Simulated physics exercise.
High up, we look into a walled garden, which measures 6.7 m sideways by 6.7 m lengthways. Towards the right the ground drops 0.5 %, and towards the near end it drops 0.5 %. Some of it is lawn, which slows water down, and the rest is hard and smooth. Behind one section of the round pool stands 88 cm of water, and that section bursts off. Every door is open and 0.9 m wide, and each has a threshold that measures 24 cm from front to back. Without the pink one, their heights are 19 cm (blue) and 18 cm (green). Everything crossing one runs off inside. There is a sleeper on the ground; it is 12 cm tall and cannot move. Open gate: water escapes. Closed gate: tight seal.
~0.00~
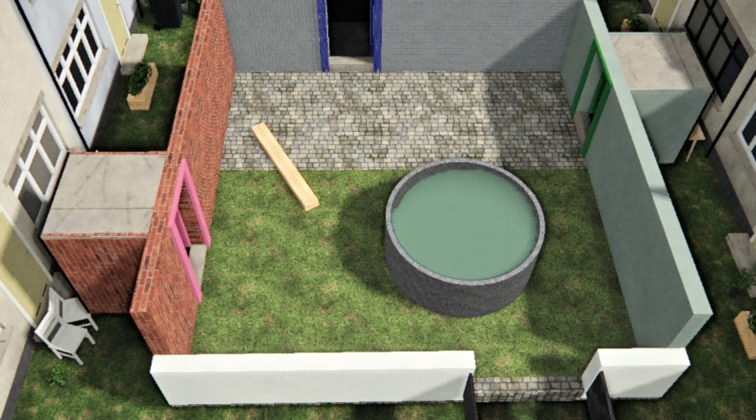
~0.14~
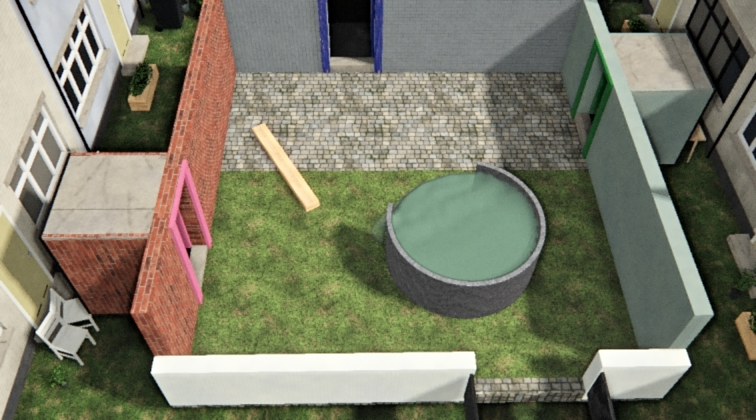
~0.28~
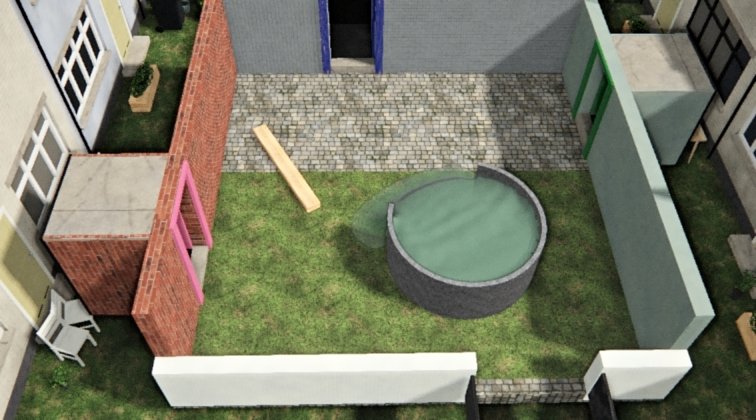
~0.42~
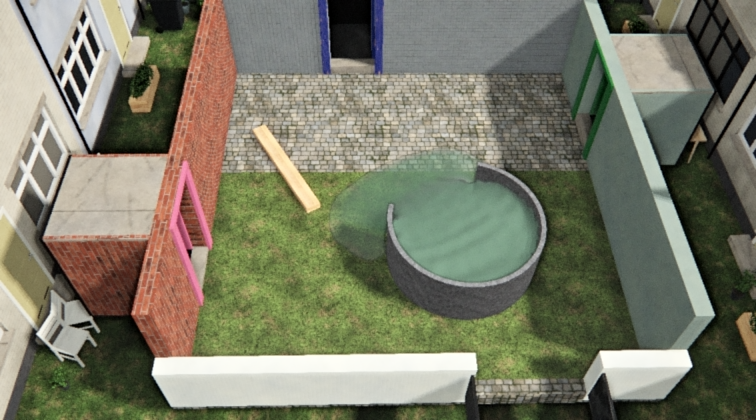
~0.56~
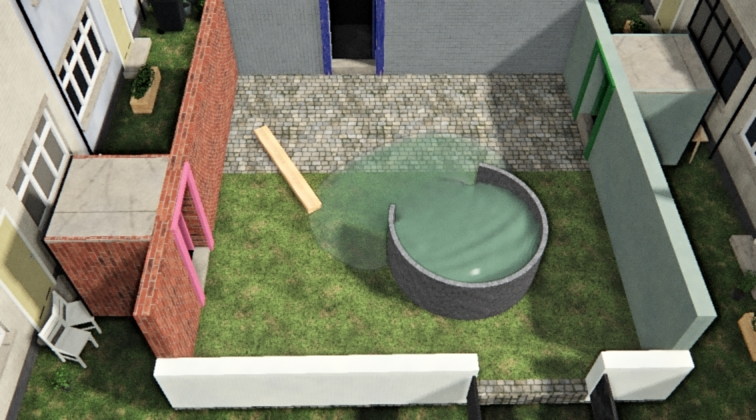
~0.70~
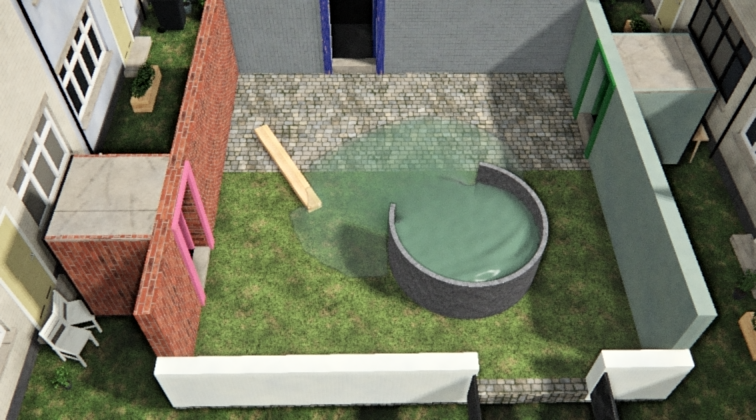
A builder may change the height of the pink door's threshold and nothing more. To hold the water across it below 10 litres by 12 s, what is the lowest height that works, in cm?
Close to 6 cm is just enough.
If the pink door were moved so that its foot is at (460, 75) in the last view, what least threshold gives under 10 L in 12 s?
It needs about 21 cm.
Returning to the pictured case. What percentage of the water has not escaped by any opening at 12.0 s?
Water still present: Approx. 92 %.
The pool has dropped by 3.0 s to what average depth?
Roughly 24 cm.
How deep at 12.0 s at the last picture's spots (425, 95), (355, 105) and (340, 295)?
In order: Around 8, 4 and 8 cm.
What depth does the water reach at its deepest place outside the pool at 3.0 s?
Max depth: About 40 cm.
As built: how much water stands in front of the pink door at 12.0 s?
7.0 cm.
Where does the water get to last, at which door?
The pink one.
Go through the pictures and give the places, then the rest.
The first frame shows still water, 88 cm deep, in the round pool at (464, 220); the pink door at (190, 234) is dry.
In the second frame, the front is at (376, 231), 0.3 m from the gap on the far side; 0.4 m2 of floor is wet, 88 cm left at the back.
In the third frame, the front is at (359, 213), 0.7 m from the gap on the far side; 1.6 m2 of floor is wet, 88 cm left at the back.
In the fourth frame, the gap is on the far side, the front 1.2 m out at (432, 151); the back of the round pool holds 87 cm.
In the fifth frame, the gap is on the far side, the front 1.6 m out at (419, 136); the back of the round pool holds 80 cm.
In the sixth frame, the gap is on the far side, the front 2.1 m out at (412, 119); the back of the round pool holds 70 cm; the pink door at (194, 236), 3.8 m from the gap, is still 1.7 m from the nearest water.
After 1.4 s water covers 50 % of the floor, deepest (34 cm) near (415, 204); it has not reached the pink door.
After 3.0 s water covers 60 % of the floor, deepest (40 cm) near (239, 74); 4 cm at the pink door, 0 litres in over its 10 cm threshold.
After 12.0 s water covers 100 % of the floor, deepest (14 cm) near (648, 376); 7 cm at the pink door, 1 litre in over its 10 cm threshold.
At the pink door as built, the water arrived by 2.5 s and peaked near 11 cm at 4.6 s.
With a threshold of 5.5 cm, 16 litres would have come in within the 12 s; with 7.5 cm, 4 litres. So under 10 litres takes about 6 cm.
